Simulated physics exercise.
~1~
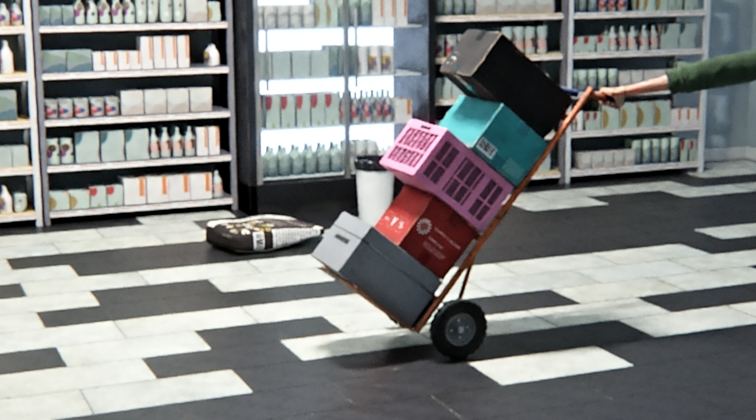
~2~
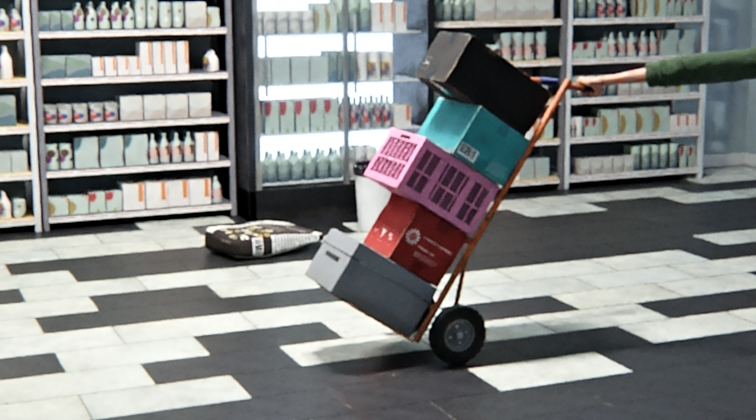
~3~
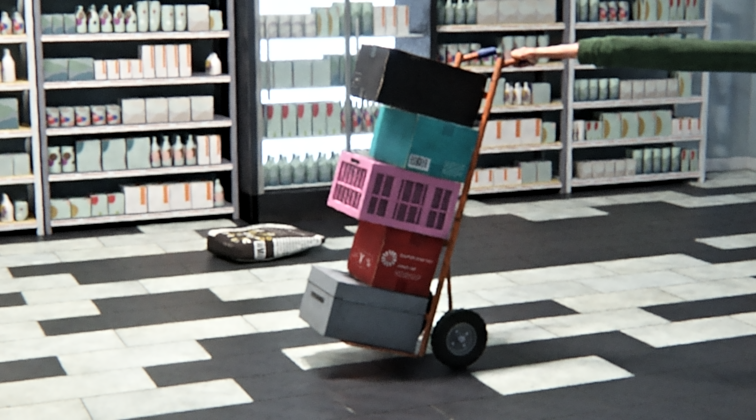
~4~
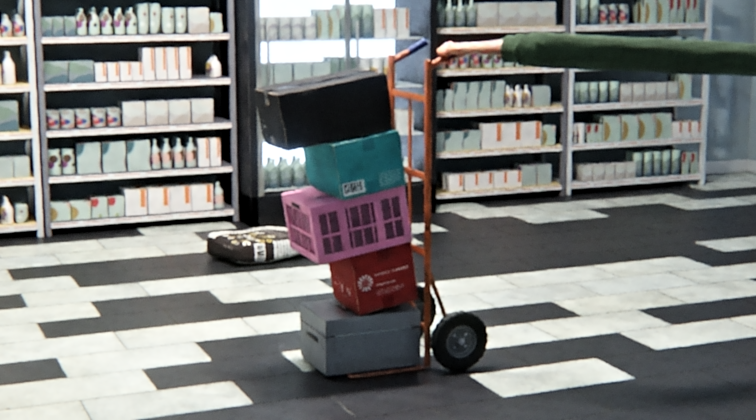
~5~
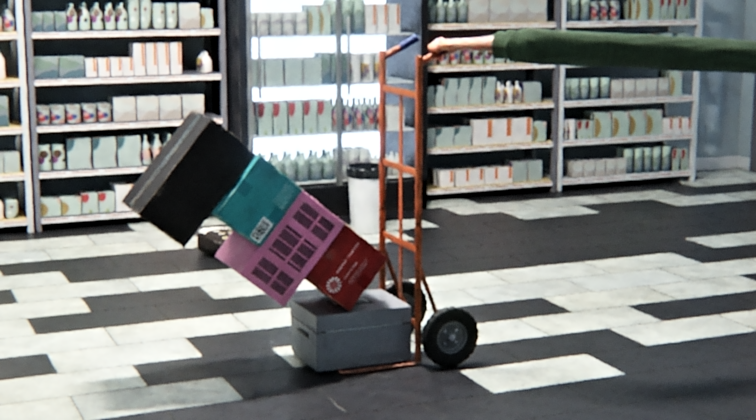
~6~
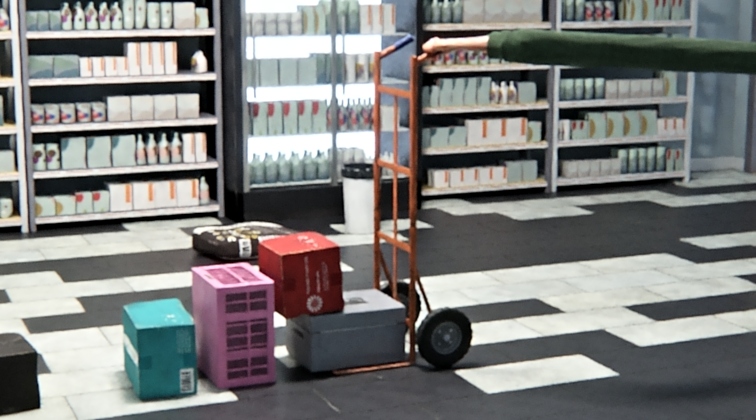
Stacked boxes toppling left off an orange hand truck as an arm tips it upright, leaving only two boxes on it.
